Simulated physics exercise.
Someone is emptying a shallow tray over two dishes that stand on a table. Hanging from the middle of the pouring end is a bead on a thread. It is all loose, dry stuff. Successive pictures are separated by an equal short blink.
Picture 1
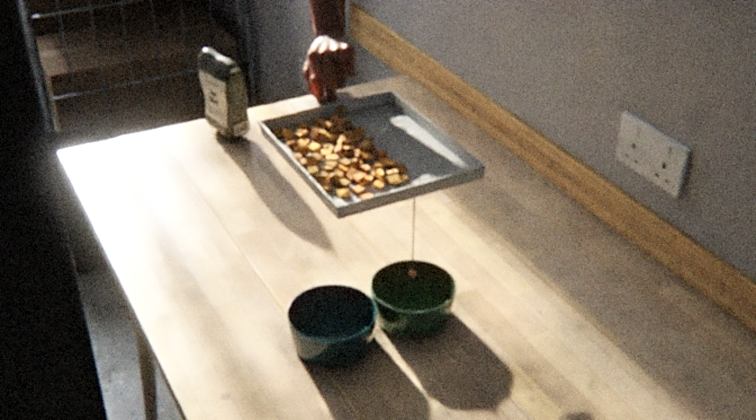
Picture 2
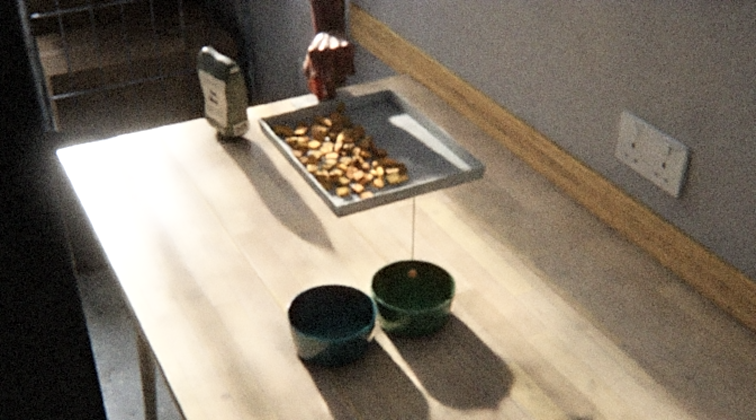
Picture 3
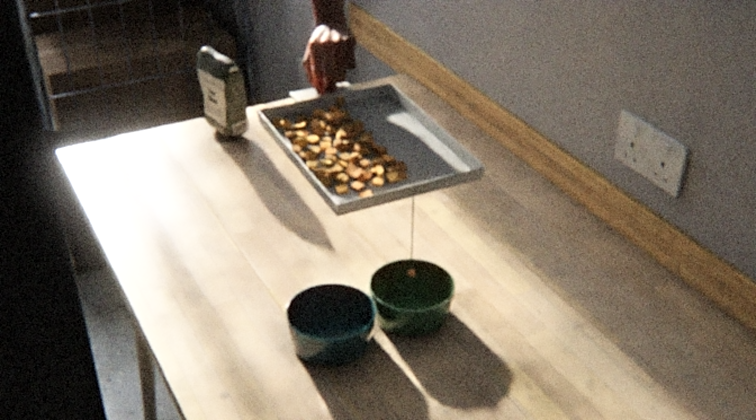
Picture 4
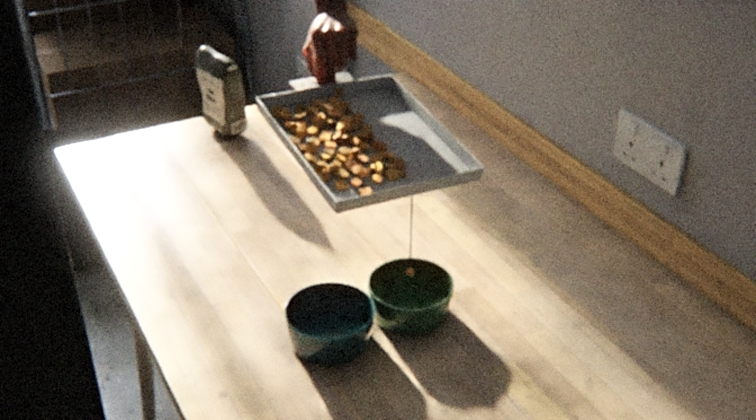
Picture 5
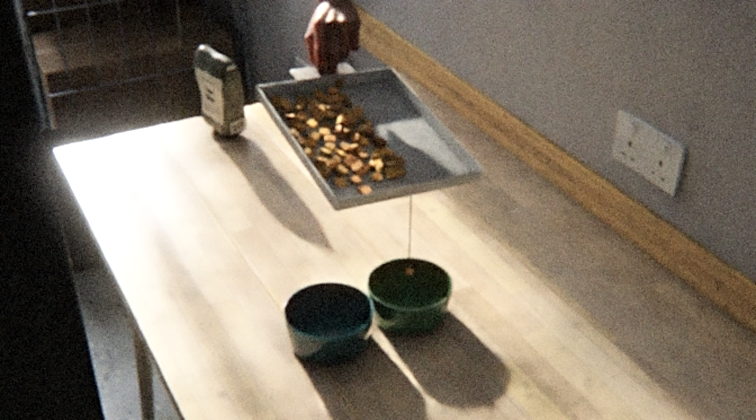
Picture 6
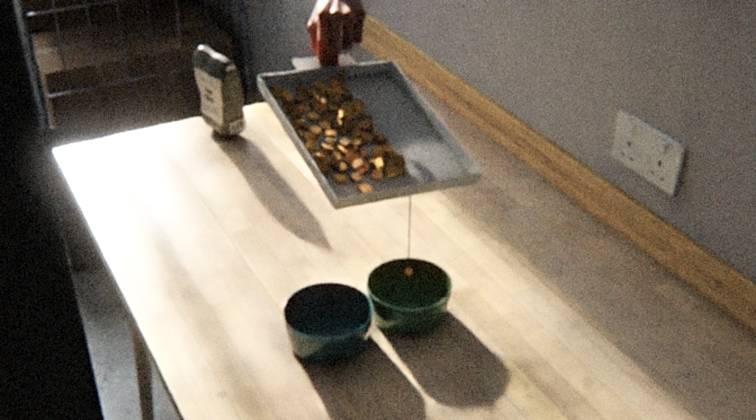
A hand at the far end of a grey tray of small golden-brown pieces slowly raised that end, tilting the tray gradually toward two dark bowls on a wooden table, while the pieces stayed bunched together.
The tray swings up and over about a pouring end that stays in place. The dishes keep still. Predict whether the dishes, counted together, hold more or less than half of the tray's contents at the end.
Most likely the dishes will collect not even half of it.
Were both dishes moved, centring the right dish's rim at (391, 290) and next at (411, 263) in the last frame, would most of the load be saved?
Well, a minority share the first time and a minority share the next.
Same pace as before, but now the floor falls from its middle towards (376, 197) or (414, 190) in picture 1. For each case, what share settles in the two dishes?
Case one 80 %; case two 30 %.
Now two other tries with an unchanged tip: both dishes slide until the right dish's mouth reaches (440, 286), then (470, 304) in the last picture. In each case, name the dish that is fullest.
In the first position the right of the two, in the second the right of the two.
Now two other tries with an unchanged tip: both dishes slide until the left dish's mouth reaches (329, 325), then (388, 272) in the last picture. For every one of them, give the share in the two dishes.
Trial 1 30%, trial 2 40%.
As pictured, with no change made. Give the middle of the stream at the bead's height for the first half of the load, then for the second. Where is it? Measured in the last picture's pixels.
First roughly (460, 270), then roughly (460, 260).
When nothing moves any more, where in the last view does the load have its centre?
The centre comes to rest near (473, 301).
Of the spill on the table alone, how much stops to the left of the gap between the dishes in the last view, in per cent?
Near 0 in a hundred.
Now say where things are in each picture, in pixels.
In the first picture, corners of the pouring end (338, 206) and (484, 165), level; middle of the load (344, 154), cereal squares; left dish (352, 350); right dish (435, 321); bead on its thread (412, 274).
In the second picture, corners of the pouring end (338, 205) and (483, 165), level; middle of the load (344, 152).
In the third picture, corners of the pouring end (338, 203) and (483, 166), tipped barely, lowest at the right corner; middle of the load (343, 148).
In the fourth picture, corners of the pouring end (337, 201) and (482, 167), tipped a little, lowest at the right corner; middle of the load (343, 141).
In the fifth picture, corners of the pouring end (337, 199) and (482, 169), tipped a little, lowest at the right corner; middle of the load (343, 136).
In the sixth picture, corners of the pouring end (338, 198) and (481, 171), tipped clearly, lowest at the right corner; middle of the load (343, 131); left dish (348, 347); right dish (431, 318).
Just after the last frame, tray tipped steeply; every one on the tray.
A moment on, tray tipped right over; the larger part on the tray; about a tenth in the right dish; about a tenth outside both; about a tenth in the air.
Further on, tray tipped past a quarter turn; roughly a quarter in the right dish; the larger part outside both.
When it is over, tray tipped past a quarter turn; not one in the left dish; roughly a quarter in the right dish; the larger part outside both.
